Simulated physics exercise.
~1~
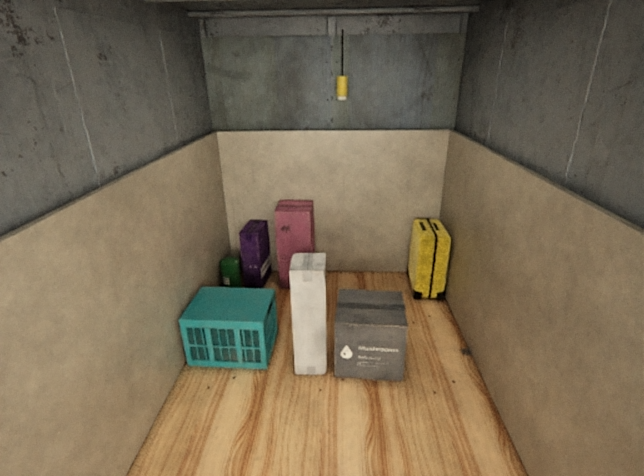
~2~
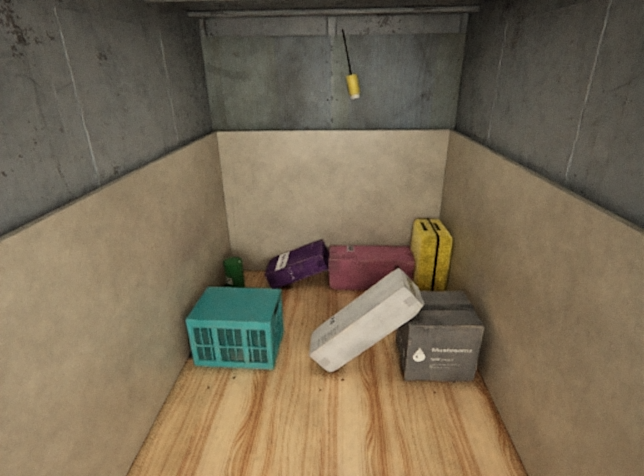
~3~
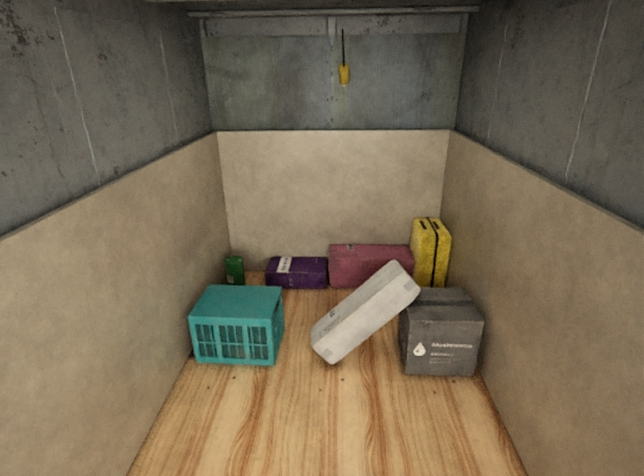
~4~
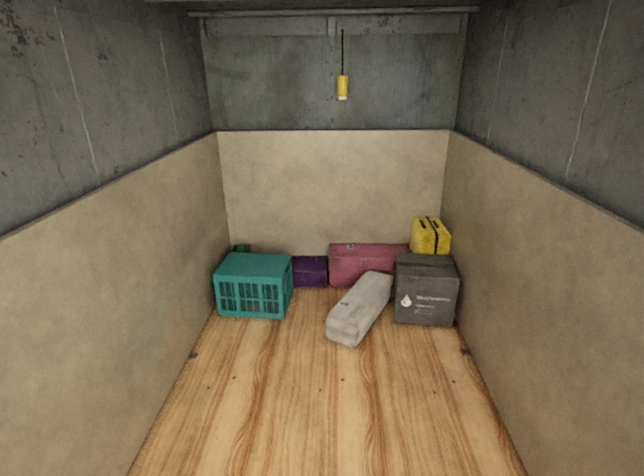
Pink, purple and white boxes toppling rightward in a bare load bay, then grey box and turquoise crate sliding towards the back.
